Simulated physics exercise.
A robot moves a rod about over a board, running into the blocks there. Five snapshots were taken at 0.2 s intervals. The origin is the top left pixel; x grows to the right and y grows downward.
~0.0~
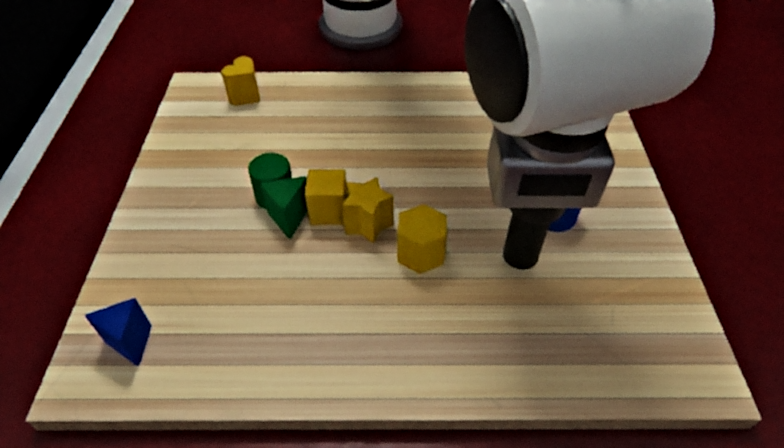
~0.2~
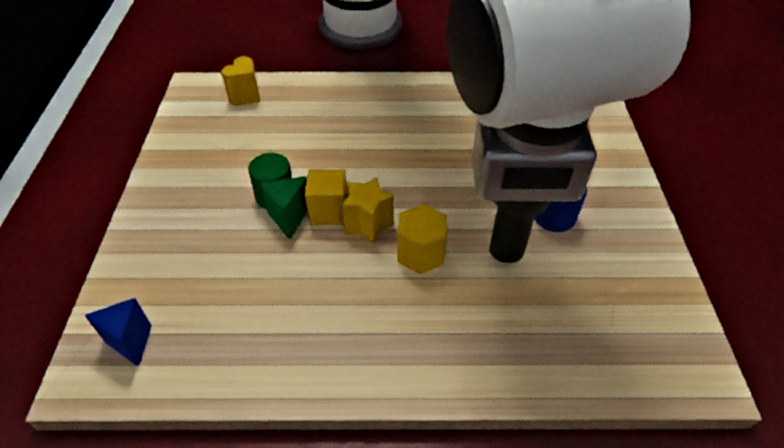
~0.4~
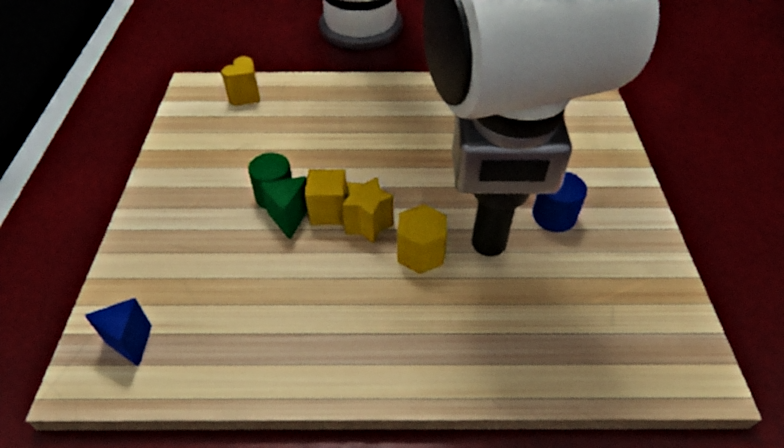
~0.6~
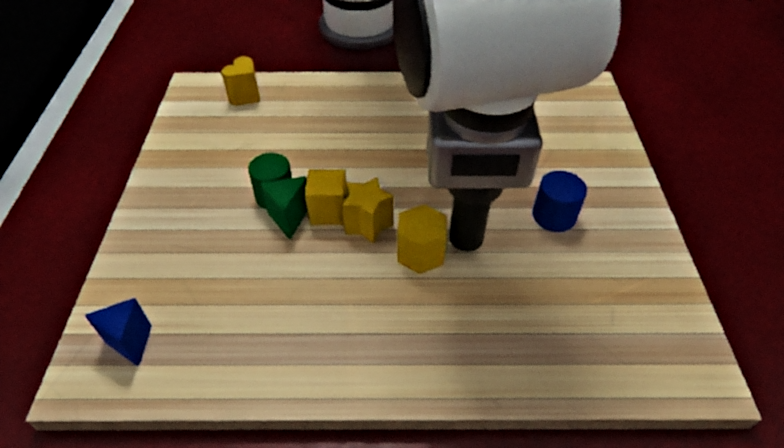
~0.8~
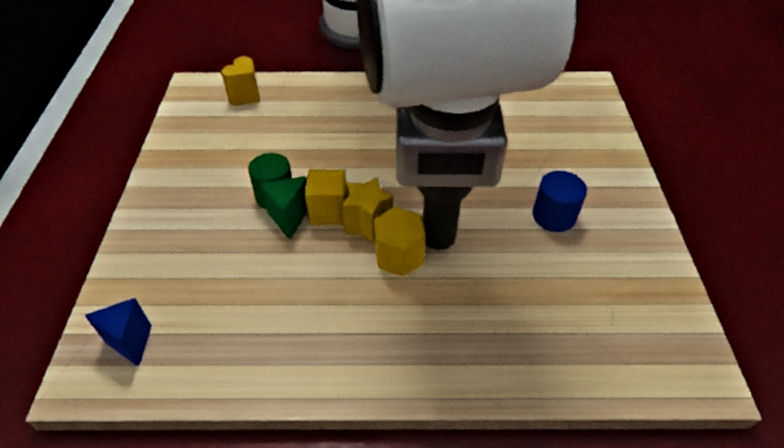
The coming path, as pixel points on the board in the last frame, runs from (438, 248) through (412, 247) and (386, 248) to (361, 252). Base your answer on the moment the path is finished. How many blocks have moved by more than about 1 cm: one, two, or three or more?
The result: Three blocks or more.
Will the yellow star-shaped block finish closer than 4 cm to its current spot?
Yes, that is how it ends up.
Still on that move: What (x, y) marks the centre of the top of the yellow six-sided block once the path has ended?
Near (323, 245).
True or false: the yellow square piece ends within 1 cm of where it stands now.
This is false.
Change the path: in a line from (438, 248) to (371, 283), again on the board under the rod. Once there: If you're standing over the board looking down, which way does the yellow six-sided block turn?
The yellow six-sided block rotates clockwise.
The first path, step by step. Halfway along, rod at (399, 237); yellow square piece at (323, 179); yellow star-shaped block at (360, 198), turned 45° clockwise; yellow six-sided block at (361, 233), turned 25° anticlockwise.
At the end, rod at (360, 241); green triangular piece not moved; yellow square piece at (321, 170), turned 10° anticlockwise; yellow star-shaped block at (342, 198), turned 85° clockwise; yellow six-sided block at (323, 245), turned 45° anticlockwise.
